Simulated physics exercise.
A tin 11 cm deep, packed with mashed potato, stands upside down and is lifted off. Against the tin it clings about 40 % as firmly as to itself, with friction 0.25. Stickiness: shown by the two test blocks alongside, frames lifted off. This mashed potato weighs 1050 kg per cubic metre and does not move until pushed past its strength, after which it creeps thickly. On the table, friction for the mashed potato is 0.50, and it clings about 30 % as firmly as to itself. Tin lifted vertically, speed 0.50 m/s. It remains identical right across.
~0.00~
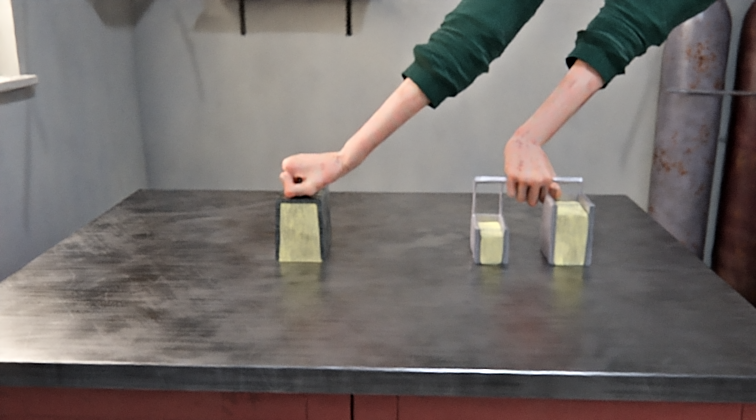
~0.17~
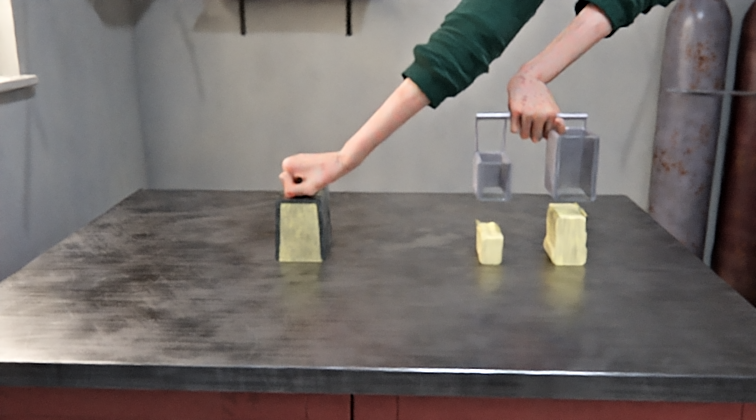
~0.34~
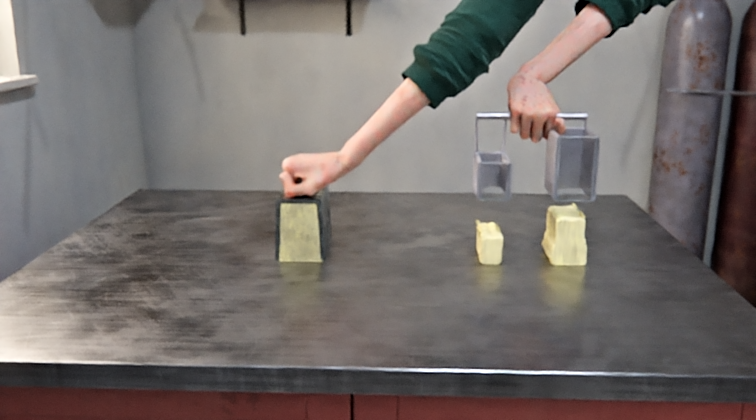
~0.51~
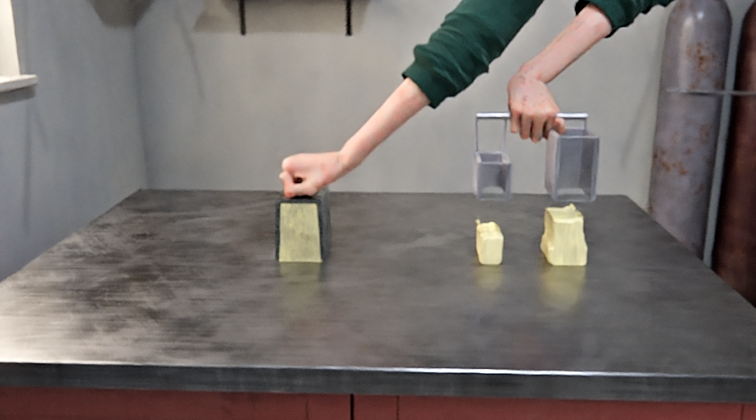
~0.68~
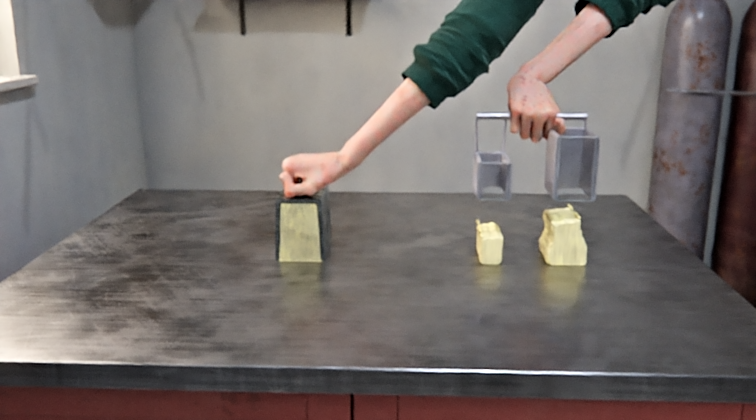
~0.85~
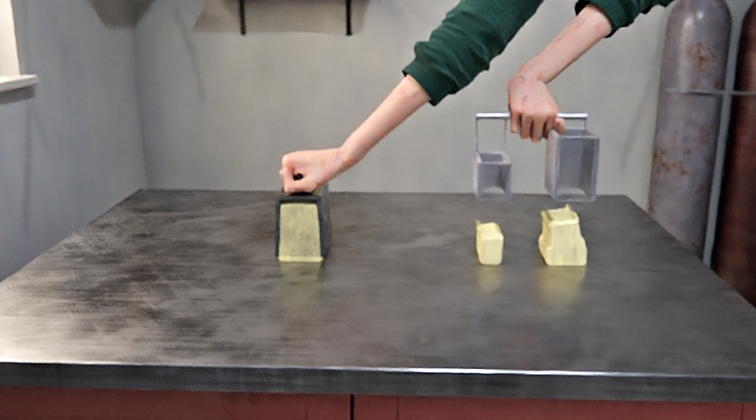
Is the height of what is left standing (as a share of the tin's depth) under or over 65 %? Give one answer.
It comes out over.
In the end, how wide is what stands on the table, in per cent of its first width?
Roughly 130 %.
After 1.03 s, the tin is up by 9.0 cm.
After 1.24 s, the tin is up by 19 cm; what stands on the table is 86 % of the tin's depth.
After 1.45 s, the tin is up by 23 cm; what stands on the table is 85 % of the tin's depth.
After 1.66 s, the tin is up by 23 cm; what stands on the table is 85 % of the tin's depth.
After 1.76 s, at the end, the tin is up by 23 cm; what stands on the table is 85 % of the tin's depth.
